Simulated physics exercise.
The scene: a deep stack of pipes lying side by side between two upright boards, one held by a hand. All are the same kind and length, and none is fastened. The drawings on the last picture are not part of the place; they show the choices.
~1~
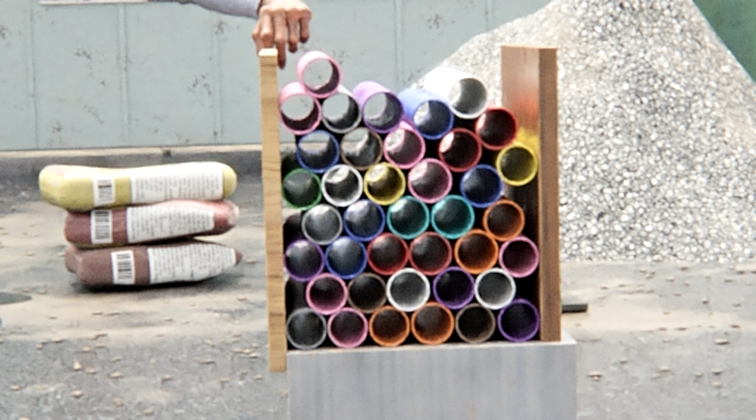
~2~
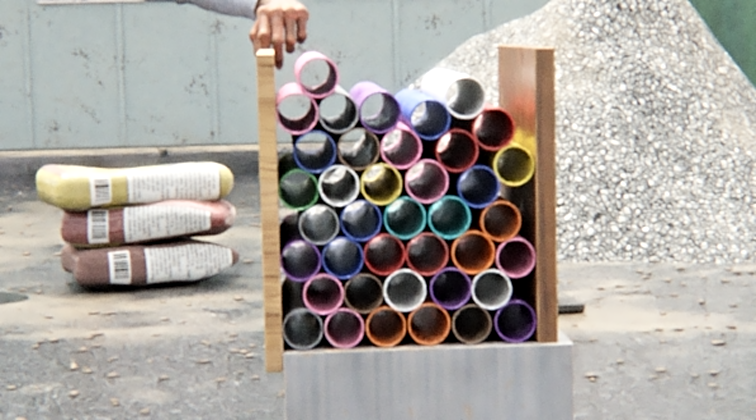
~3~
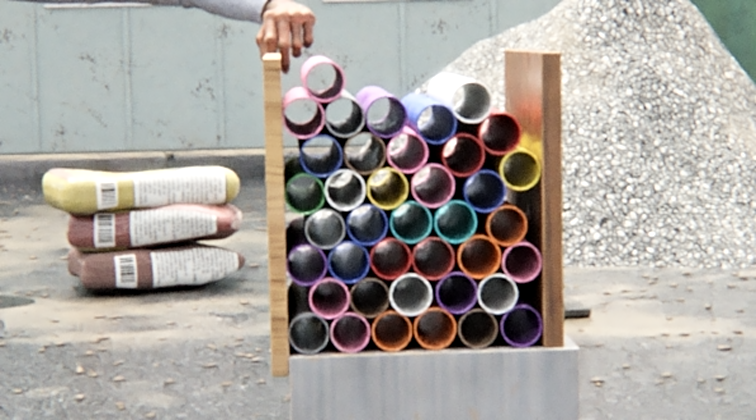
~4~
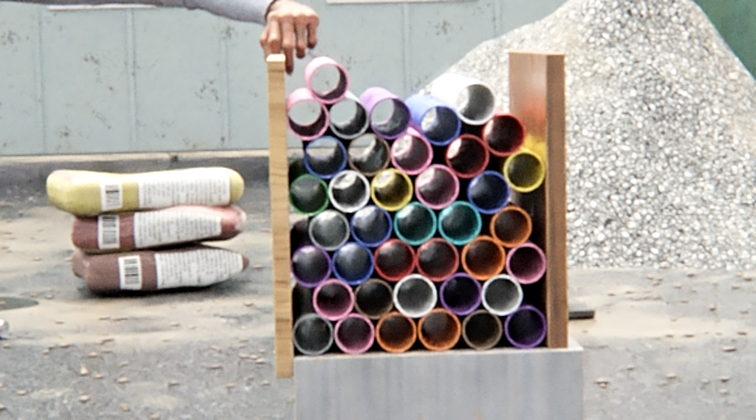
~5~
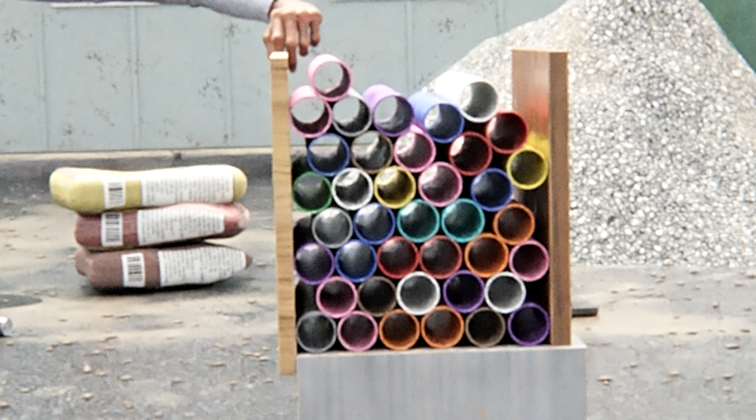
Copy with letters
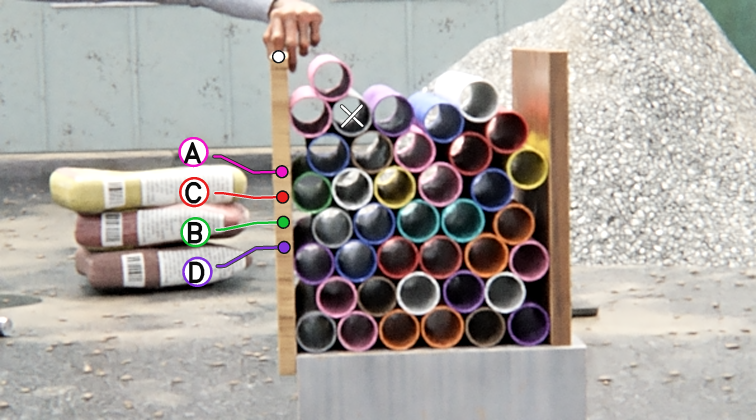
At the start, a hand grips the top of the left upright board beside a deep stack of colourful pipes, with three piled bags to the left and a gravel heap behind. The view then shifts slightly back and forth, while the hand, boards and pipes show almost no movement.
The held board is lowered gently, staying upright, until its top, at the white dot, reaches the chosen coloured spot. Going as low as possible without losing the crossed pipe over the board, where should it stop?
At most to B.
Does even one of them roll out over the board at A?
At A: Yes.
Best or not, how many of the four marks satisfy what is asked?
Three of them.
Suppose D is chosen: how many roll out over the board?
At D the number is five.
On the marked copy, A at (282, 172); B at (283, 223); C at (282, 197); D at (284, 248); the cross at (352, 116); the white dot at (278, 57).
Taking B. A third of the way, top of the board (290, 128).
Two thirds of the way, top of the board (292, 210).
When it is over, top of the board (292, 221), two out over the board, the crossed one still inside.
As for the rest, A keeps the crossed one inside; C keeps the crossed one inside; D lets the crossed one out.
